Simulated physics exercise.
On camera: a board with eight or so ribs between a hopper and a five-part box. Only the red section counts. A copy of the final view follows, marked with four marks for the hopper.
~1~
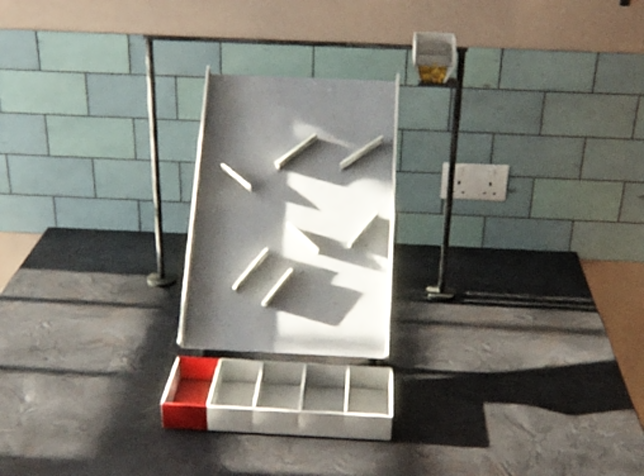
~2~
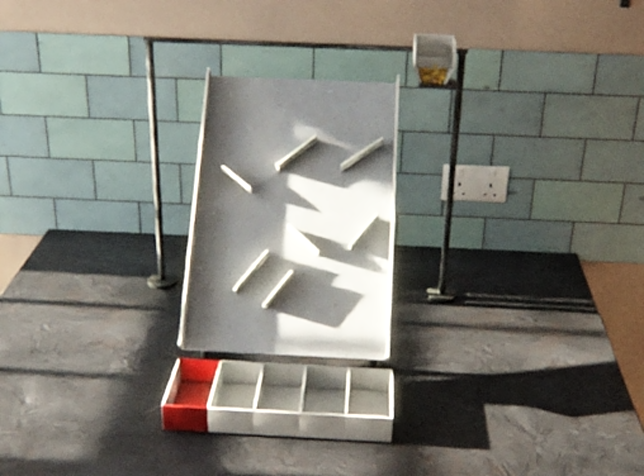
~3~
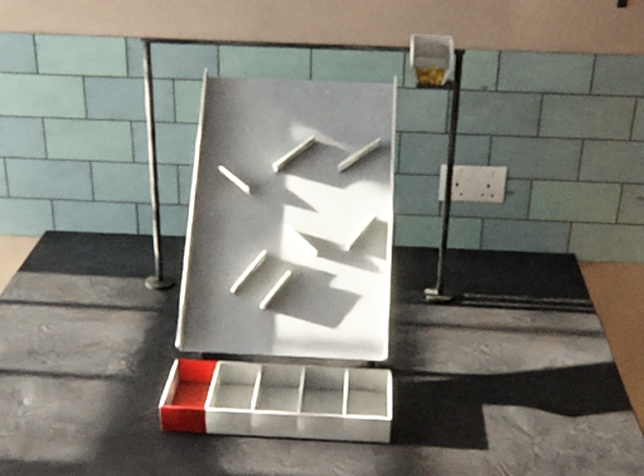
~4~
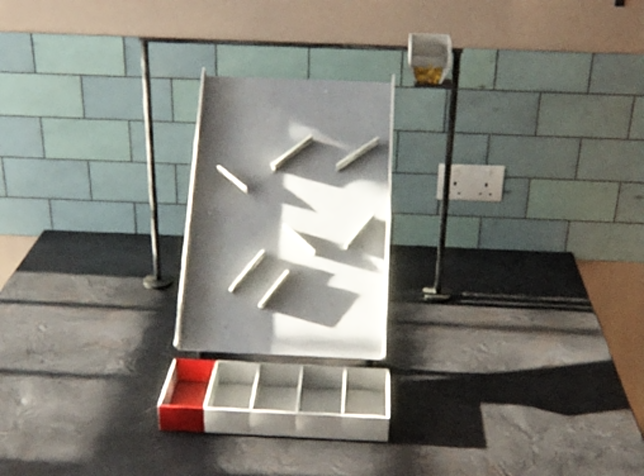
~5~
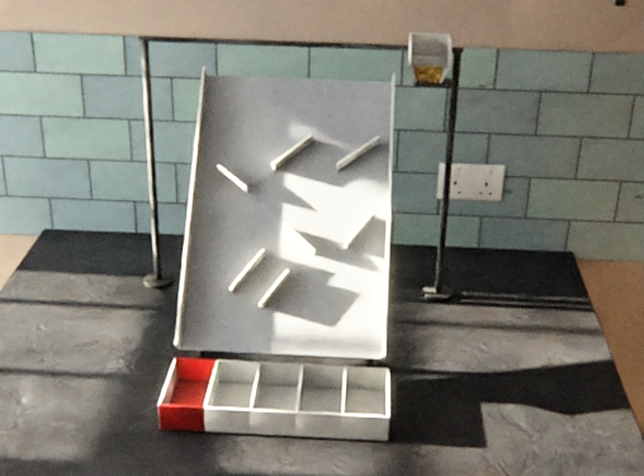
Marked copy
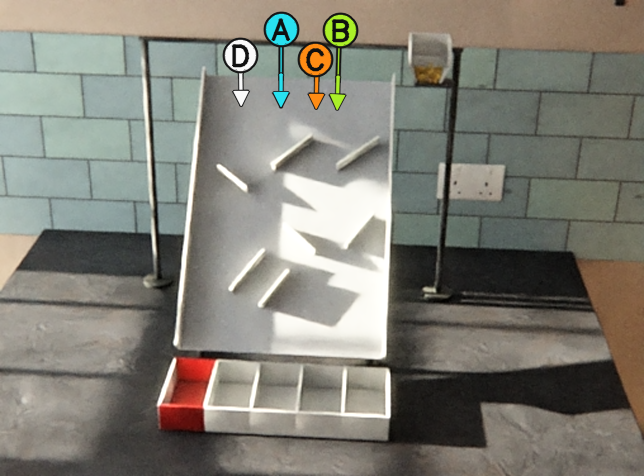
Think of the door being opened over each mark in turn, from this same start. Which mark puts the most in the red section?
The best mark is A.
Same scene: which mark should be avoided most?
That would be B.
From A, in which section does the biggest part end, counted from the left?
The first from the left.
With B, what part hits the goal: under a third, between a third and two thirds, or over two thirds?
Mark B gives under a third.
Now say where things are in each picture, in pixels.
Hopper at (433, 72), puffed corn balls, door shut, in the first frame.
Ribs (277, 165) to (316, 135), (341, 165) to (383, 138), (222, 166) to (250, 188), in the second frame.
Ribs (286, 225) to (316, 252), (348, 246) to (375, 213), (232, 290) to (265, 251), in the third frame.
Ribs (260, 305) to (288, 270), in the fourth frame.
Red section at (182, 416), number 1 of 5 from the left, in the fifth frame.
On the marked copy, mark A meets the board at (280, 101); mark B meets the board at (337, 104); mark C meets the board at (316, 103); mark D meets the board at (241, 100).
For mark A, about two thirds in the red section, about a quarter in other sections, a small part outside the box.
For mark B, a small part in the red section, most in other sections, a small part outside the box.
For mark C, about half in the red section, about a third in other sections, about a quarter outside the box.
For mark D, about half in the red section, about half in other sections.
